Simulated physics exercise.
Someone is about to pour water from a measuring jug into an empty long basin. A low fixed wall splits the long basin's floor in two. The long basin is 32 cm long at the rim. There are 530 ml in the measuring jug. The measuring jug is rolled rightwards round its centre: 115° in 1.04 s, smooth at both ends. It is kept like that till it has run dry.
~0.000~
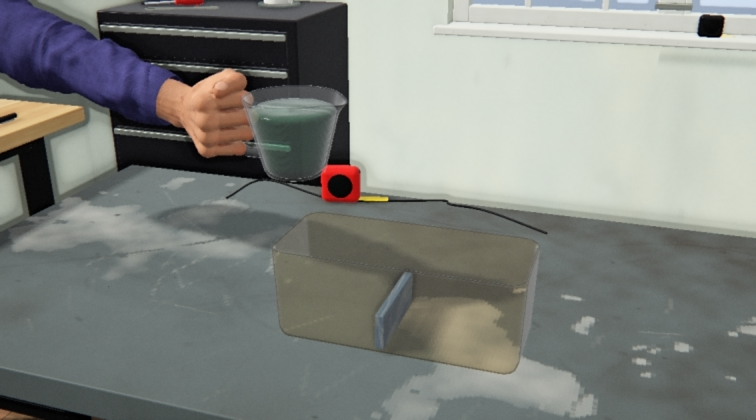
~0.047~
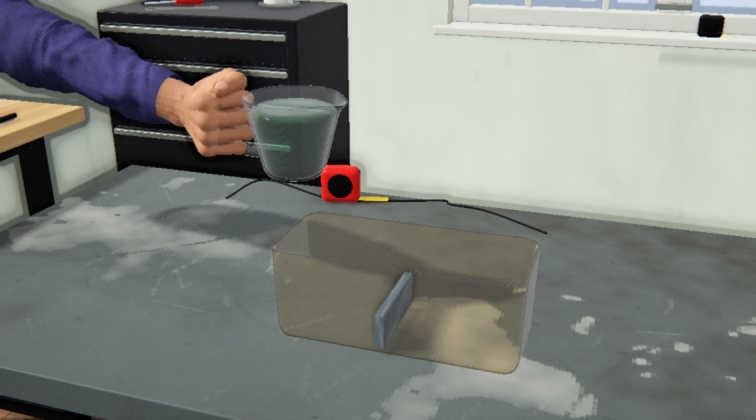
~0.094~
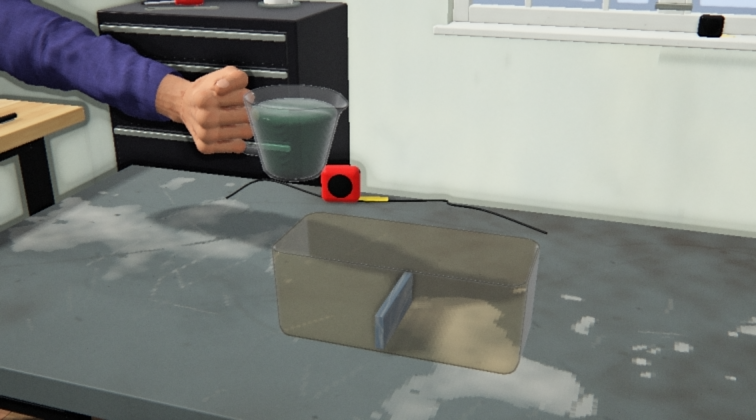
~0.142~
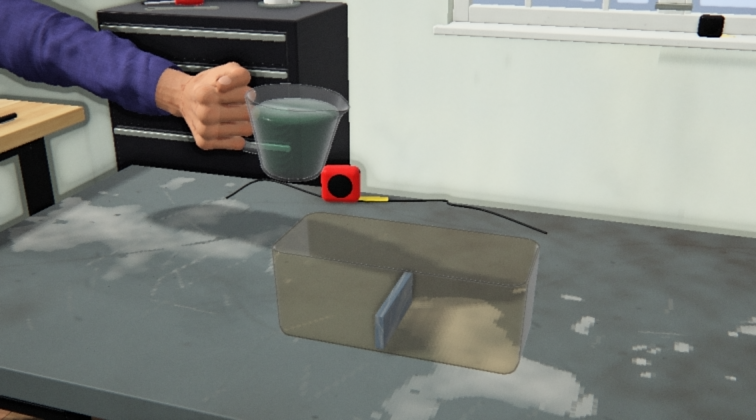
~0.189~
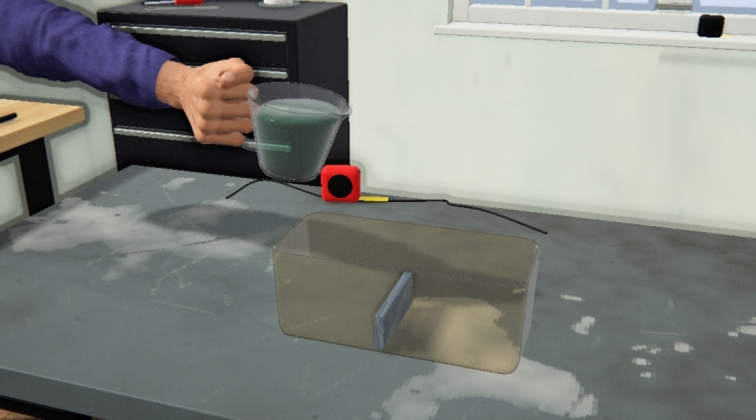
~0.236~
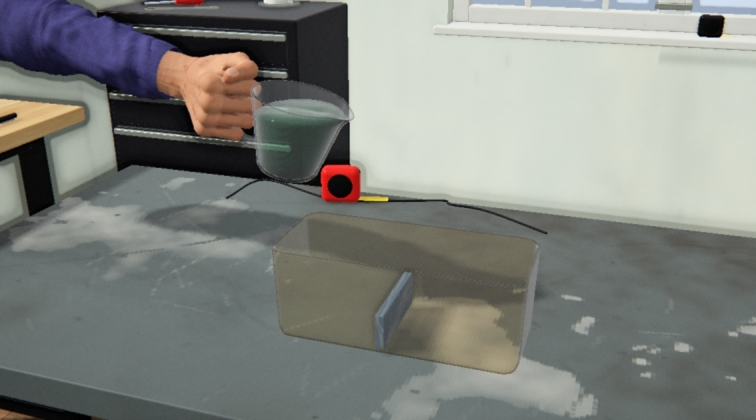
A hand in a purple sleeve held a clear measuring jug of greenish water above a table, behind an empty long basin with a low wall inside, then slowly tilted the jug slightly rightwards.
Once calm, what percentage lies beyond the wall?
Roughly 41 per cent is past the wall.
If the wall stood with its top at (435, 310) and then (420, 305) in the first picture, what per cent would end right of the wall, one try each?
In turn about 10 and 10 per cent.
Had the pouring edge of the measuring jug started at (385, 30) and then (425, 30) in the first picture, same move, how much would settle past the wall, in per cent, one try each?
First 90, then 85 per cent.
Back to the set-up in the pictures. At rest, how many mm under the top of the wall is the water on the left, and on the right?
Some 30 mm on the left and 38 mm on the right.
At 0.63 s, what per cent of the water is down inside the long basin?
Near 18 in a hundred.
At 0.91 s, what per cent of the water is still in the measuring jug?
Near 3 in a hundred.
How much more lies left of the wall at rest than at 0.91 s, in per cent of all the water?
About 7 per cent.
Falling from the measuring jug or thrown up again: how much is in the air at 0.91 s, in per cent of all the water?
Near 6 in a hundred.
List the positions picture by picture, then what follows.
In the first picture, it leans 0°; its right rim is at (346, 103); the water meets the walls at (256, 105) and (336, 111); the long basin's rim runs from (290, 231) to (533, 264); the wall's top is at (395, 294).
In the second picture, it leans 1°; its right rim is at (346, 103); the water meets the walls at (256, 104) and (336, 111).
In the third picture, it leans 2°; its right rim is at (347, 105); the water meets the walls at (257, 104) and (337, 112).
In the fourth picture, it leans 5°; its right rim is at (349, 108); the water meets the walls at (258, 103) and (339, 114).
In the fifth picture, it leans 9°; its right rim is at (351, 113); the water meets the walls at (260, 104) and (341, 115).
In the sixth picture, it leans 14°; its right rim is at (353, 118); the water meets the walls at (262, 106) and (346, 116).
Then, 0.63 s in, the tilt is 76° and 55 per cent is still to pour, 3 is left of the wall and 15 right of it.
Then, 0.91 s in, the tilt is 111° and 3 per cent is still to pour, 51 is left of the wall and 40 right of it.
Then, 1.21 s in, the tilt is 115° and 0 per cent is still to pour, 58 is left of the wall and 41 right of it.
Then, 1.54 s in, the tilt is 115° and 0 per cent is still to pour, 58 is left of the wall and 41 right of it.
Finally, 58 per cent lies left of the wall, 41 right of it and 1 outside.
